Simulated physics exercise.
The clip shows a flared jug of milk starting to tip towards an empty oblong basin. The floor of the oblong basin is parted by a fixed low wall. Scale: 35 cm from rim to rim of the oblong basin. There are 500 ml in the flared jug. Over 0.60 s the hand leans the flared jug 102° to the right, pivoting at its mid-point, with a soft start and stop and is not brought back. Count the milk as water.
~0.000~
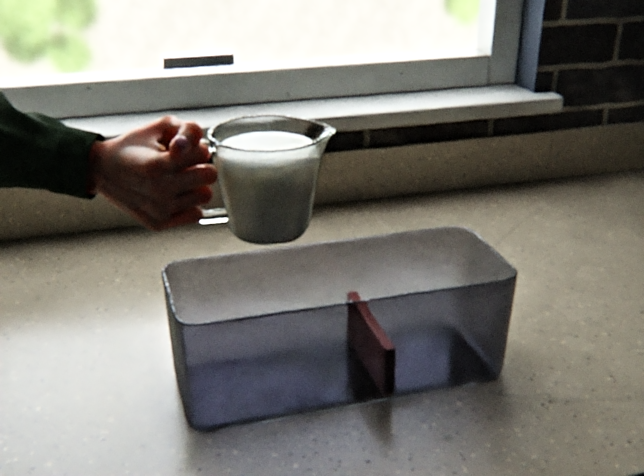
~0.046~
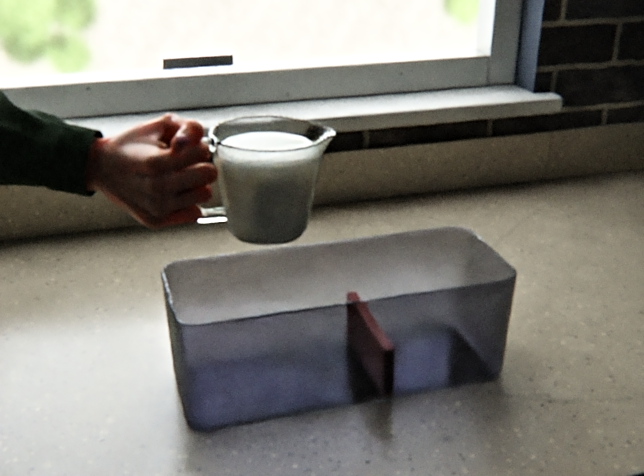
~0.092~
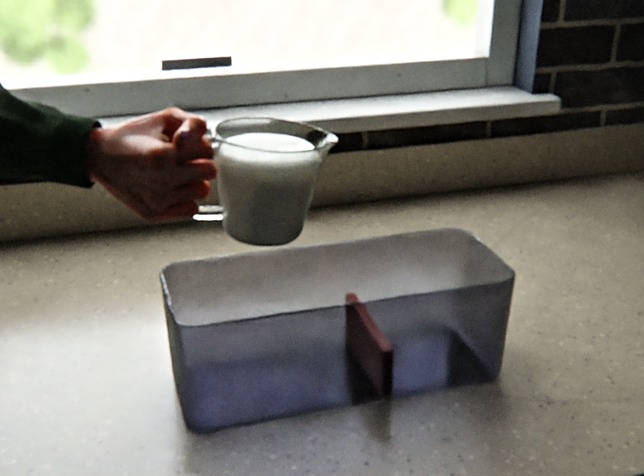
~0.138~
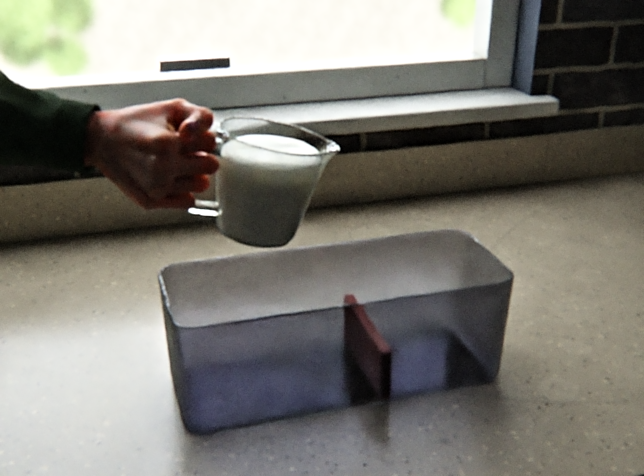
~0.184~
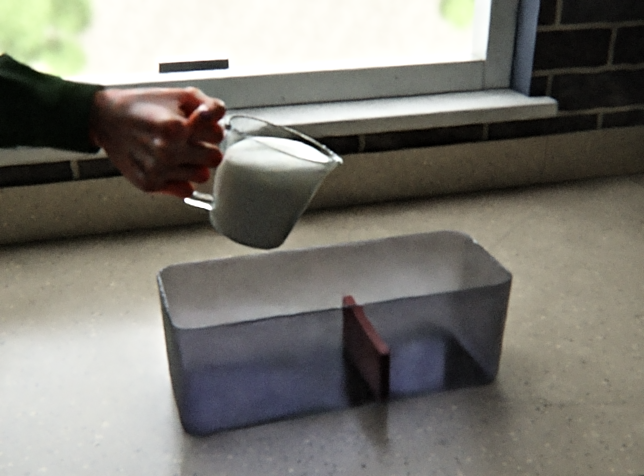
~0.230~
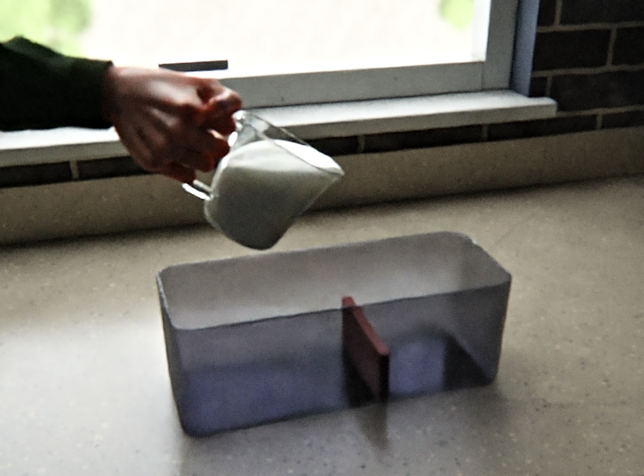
A hand in a dark green sleeve, reaching in from the left, holds a clear glass jug of milk upright, then tilts it smoothly to the right until it leans well over. Below it, a translucent grey-blue oblong basin with a dark red divider stands on a speckled beige counter. The setting is a kitchen worktop beside a bright window and dark brick, seen from slightly above.
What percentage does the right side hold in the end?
About 55 per cent.
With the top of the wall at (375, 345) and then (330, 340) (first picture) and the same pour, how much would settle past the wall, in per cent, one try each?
First 55, then 95 per cent.
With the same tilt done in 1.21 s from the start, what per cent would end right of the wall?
Then about 75 per cent.
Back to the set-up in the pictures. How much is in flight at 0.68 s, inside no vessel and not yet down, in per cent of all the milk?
About 7 per cent.
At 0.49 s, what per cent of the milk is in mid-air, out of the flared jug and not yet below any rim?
Near 24 in a hundred.
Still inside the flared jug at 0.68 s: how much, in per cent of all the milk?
About 7 per cent.
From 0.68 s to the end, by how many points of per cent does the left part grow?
Near 10 in a hundred.
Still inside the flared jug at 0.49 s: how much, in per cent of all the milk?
Some 44 per cent.
Then, 0.49 s in, the tilt is 94° and 44 per cent is still to pour, 5 is left of the wall and 28 right of it.
Then, 0.68 s in, the tilt is 102° and 7 per cent is still to pour, 34 is left of the wall and 52 right of it.
Then, 0.88 s in, the tilt is 102° and 0 per cent is still to pour, 44 is left of the wall and 55 right of it.
Then, 1.10 s in, the tilt is 102° and 0 per cent is still to pour, 45 is left of the wall and 55 right of it.
Finally, 45 per cent lies left of the wall, 55 right of it and 0 outside.
